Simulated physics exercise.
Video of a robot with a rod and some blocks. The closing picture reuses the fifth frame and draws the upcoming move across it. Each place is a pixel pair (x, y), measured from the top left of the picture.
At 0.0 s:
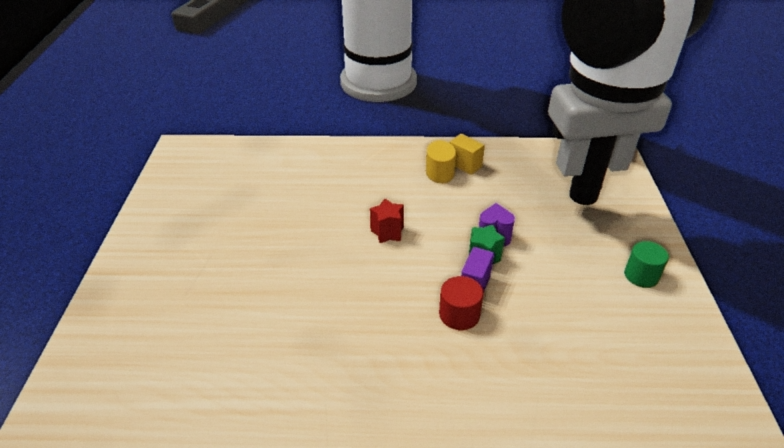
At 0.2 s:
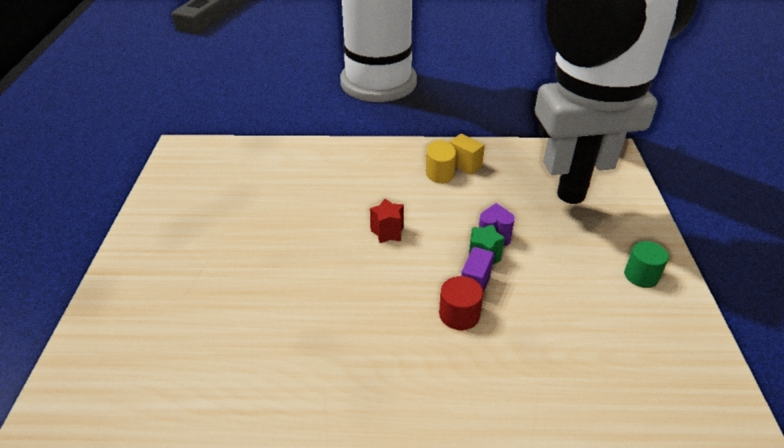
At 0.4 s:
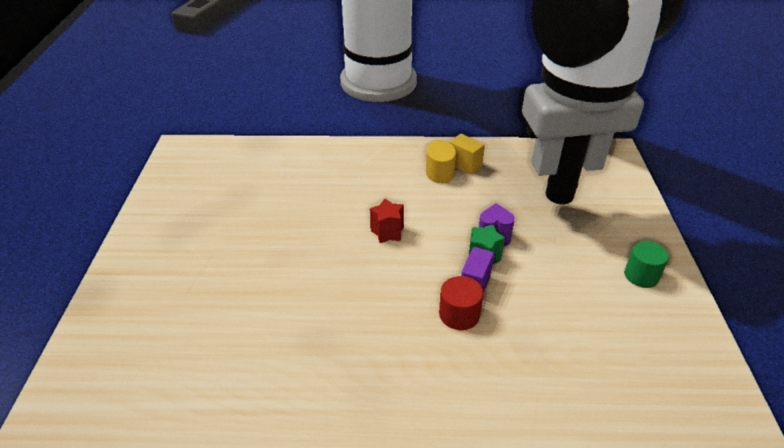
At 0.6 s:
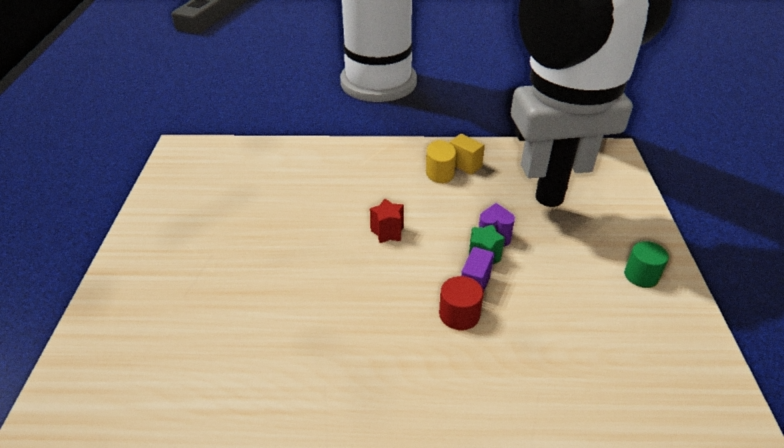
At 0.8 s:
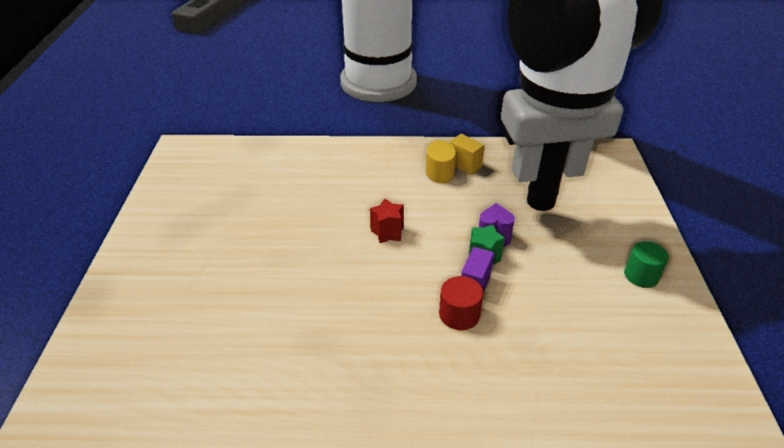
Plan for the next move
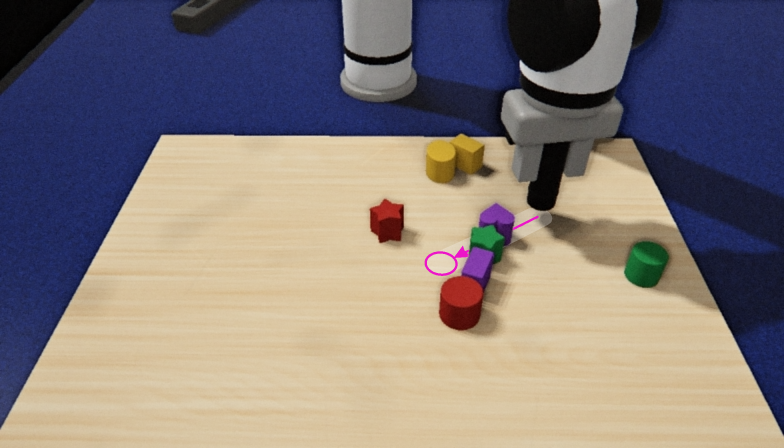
To begin with, a robot arm holds a dark rod over the right side of a wooden board scattered with small red, purple, green and yellow blocks. The arm then moves the rod steadily left by a short distance, nearing the purple block at the top of a slanted row, while every block stays still.
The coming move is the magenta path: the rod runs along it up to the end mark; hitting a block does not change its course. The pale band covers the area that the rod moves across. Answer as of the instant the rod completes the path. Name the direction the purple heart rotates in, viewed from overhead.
Viewed from above: Clockwise.
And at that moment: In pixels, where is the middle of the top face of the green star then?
At the end it should sit near (430, 259).
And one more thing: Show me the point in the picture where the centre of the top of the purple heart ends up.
Pixel (423, 225).
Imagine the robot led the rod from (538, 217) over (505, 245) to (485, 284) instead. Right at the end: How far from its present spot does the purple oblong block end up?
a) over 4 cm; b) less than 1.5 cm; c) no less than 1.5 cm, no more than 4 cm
The answer is c.
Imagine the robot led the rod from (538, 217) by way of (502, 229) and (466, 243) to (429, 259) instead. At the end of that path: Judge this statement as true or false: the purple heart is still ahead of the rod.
The claim holds.
Drawn move, from (538, 217) directly to (441, 263).
The first path, step by step. One third of the way, rod (509, 218); purple heart (488, 218).
Two thirds of the way, rod (477, 234); red disc (462, 298); purple oblong block (475, 268), turned 20° anticlockwise; green star (457, 243), turned 70° anticlockwise; purple heart (449, 222), turned 35° clockwise.
At the end, rod (442, 249); red disc (462, 298); purple oblong block (475, 268), turned 20° anticlockwise; green star (430, 259), turned 110° anticlockwise; purple heart (423, 225), turned 100° clockwise.
